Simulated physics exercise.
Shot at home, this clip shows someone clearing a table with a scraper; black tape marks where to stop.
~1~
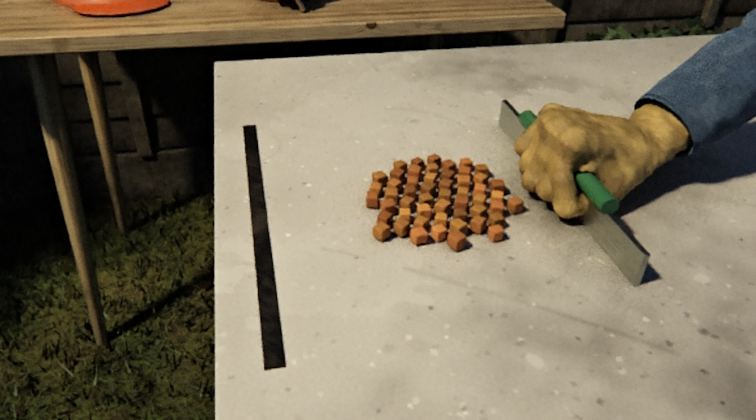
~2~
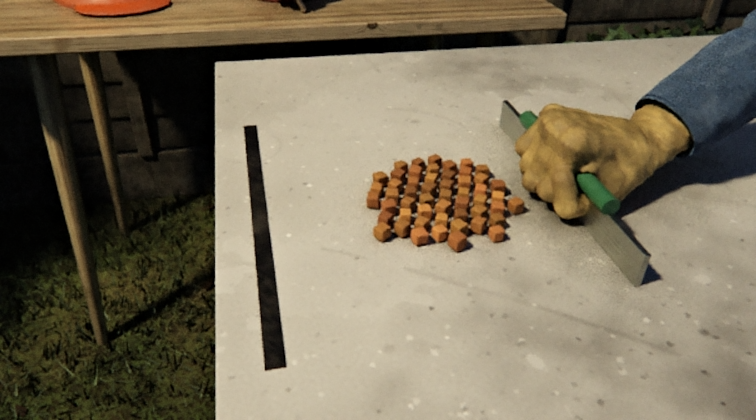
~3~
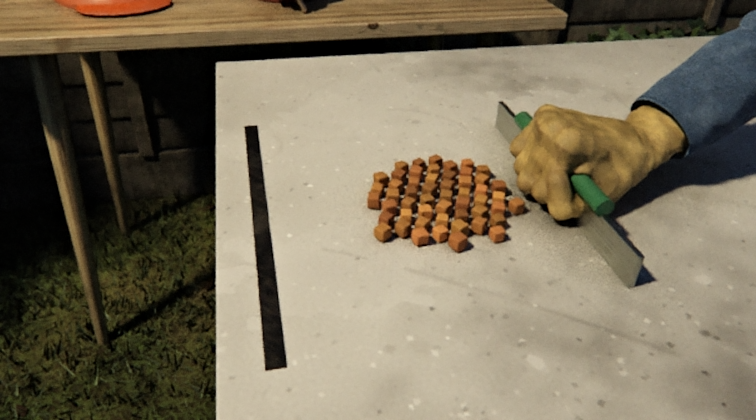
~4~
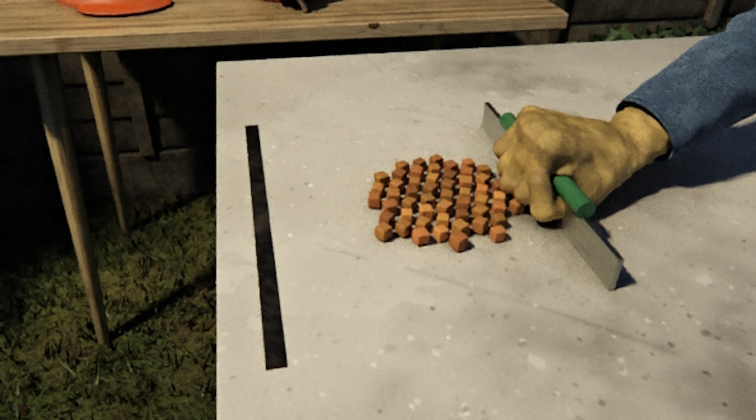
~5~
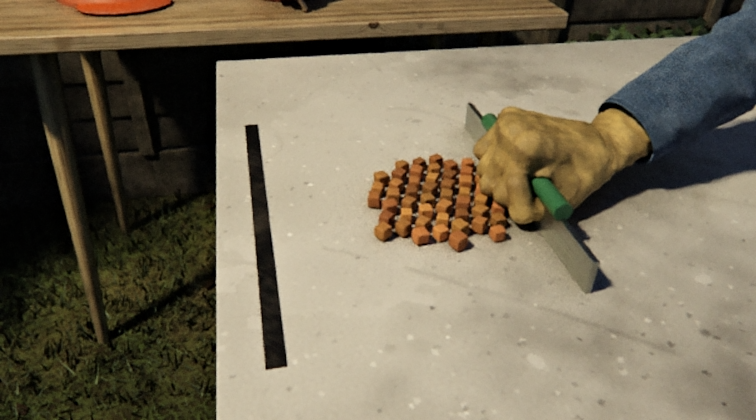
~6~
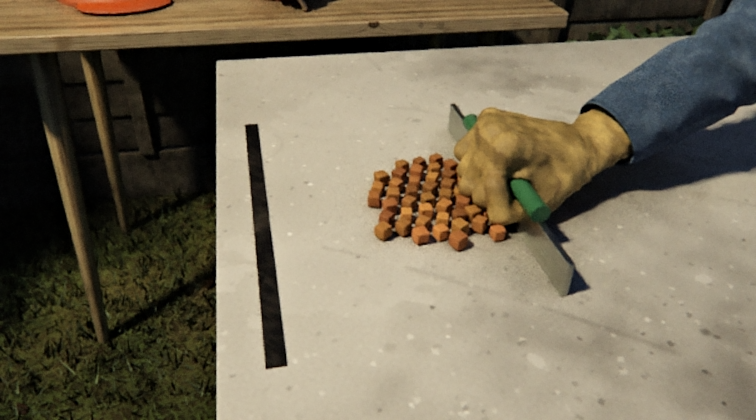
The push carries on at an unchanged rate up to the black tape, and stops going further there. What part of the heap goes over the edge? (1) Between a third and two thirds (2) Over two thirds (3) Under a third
1, between a third and two thirds.
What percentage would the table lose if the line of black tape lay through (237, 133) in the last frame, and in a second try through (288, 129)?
In order, close to 80 and 10 per cent.
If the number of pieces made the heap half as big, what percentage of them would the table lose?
Estimate: Around 30 %.
Soon, scraper still moving, near (376, 179); heap all on the table, its front near (281, 197).
A while on, scraper stopped at the black tape; heap about half over the edge.
Finally, scraper stopped at the black tape; heap about half over the edge.
